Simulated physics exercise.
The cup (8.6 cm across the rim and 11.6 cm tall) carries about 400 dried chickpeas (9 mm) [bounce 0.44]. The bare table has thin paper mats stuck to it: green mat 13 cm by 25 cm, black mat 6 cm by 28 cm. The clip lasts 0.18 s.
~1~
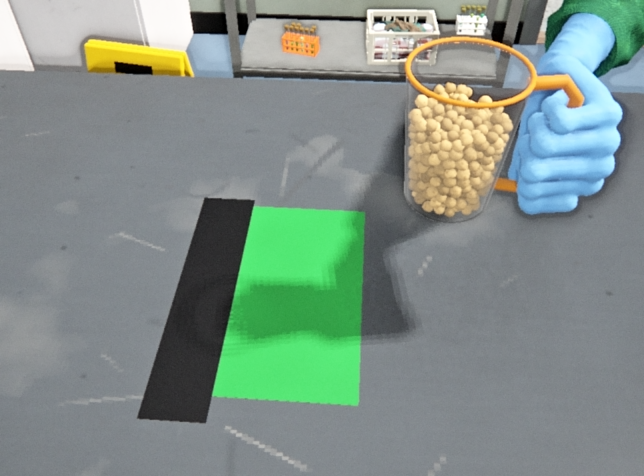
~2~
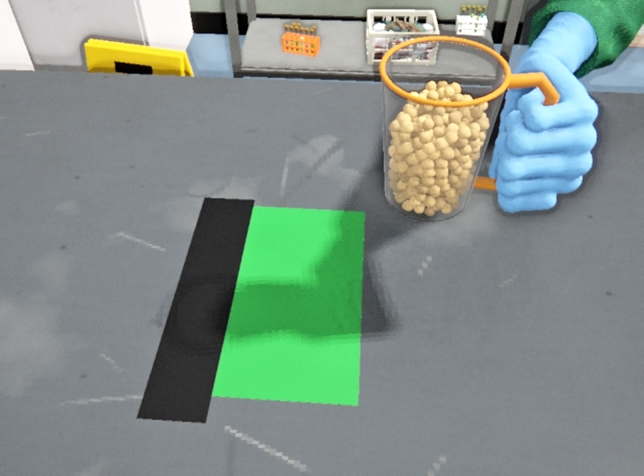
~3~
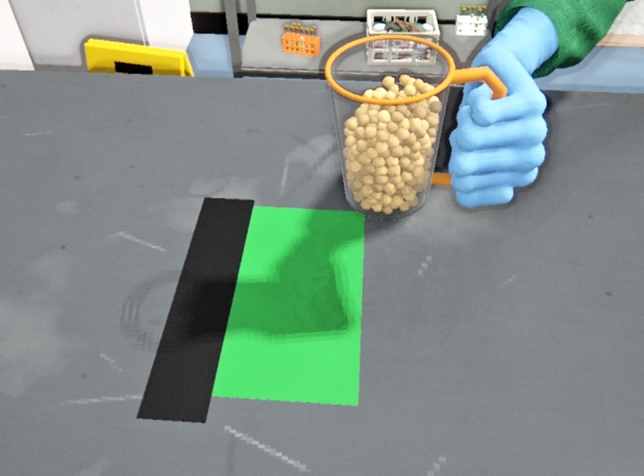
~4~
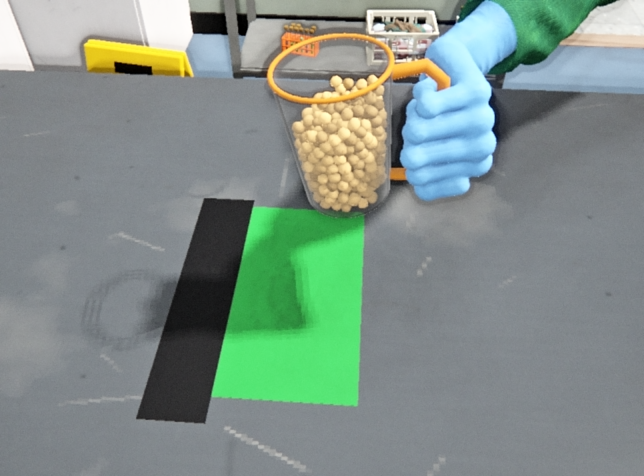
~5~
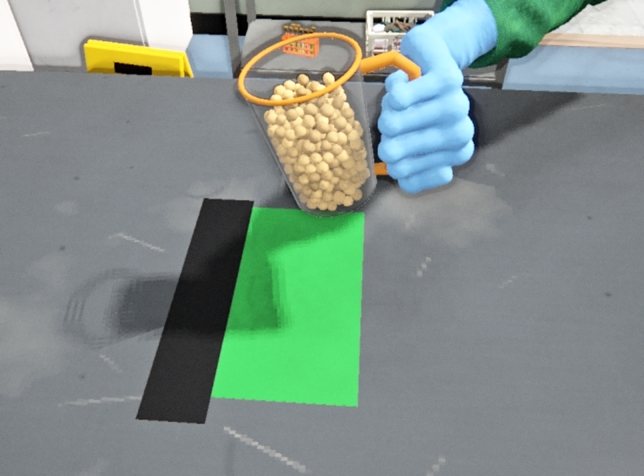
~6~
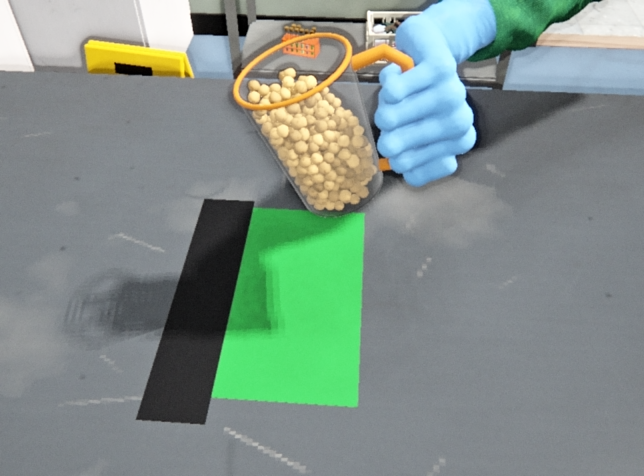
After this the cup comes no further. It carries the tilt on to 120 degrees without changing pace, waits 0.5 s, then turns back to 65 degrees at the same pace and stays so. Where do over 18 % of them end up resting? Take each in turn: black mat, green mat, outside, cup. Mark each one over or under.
My marks are as follows: Black mat - over; green mat - over; outside - over; cup - under.
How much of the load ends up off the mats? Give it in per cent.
Around 35 in a hundred.
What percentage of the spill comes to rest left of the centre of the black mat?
That works out near 100 per cent of the spill.
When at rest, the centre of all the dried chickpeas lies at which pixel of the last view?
(199, 285) or so.
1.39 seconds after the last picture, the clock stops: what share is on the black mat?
Close to 40 in a hundred by then.
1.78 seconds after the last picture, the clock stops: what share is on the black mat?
It comes to some 40 in a hundred.
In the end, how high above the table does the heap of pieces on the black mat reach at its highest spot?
Around 2.0 cm above the table.
Then, 0.54 s after the last picture, tilt 108 degrees; cup 100 %; middle of all pieces on or above the table near (332, 139).
Then, 0.98 s after the last picture, tilt 120 degrees; black mat 40 %, green mat 35 %, outside 15 %, cup 5 %, in the air 5 %; middle of all pieces on or above the table near (219, 266).
Then, 1.39 s after the last picture, tilt 95 degrees; black mat 40 %, green mat 25 %, outside 35 %; middle of all pieces on or above the table near (194, 282).
Then, 1.78 s after the last picture, tilt 65 degrees; black mat 40 %, green mat 25 %, outside 35 %; middle of all pieces on or above the table near (194, 282).
In the end, black mat 40 %, green mat 25 %, outside 35 %, cup 0 %.
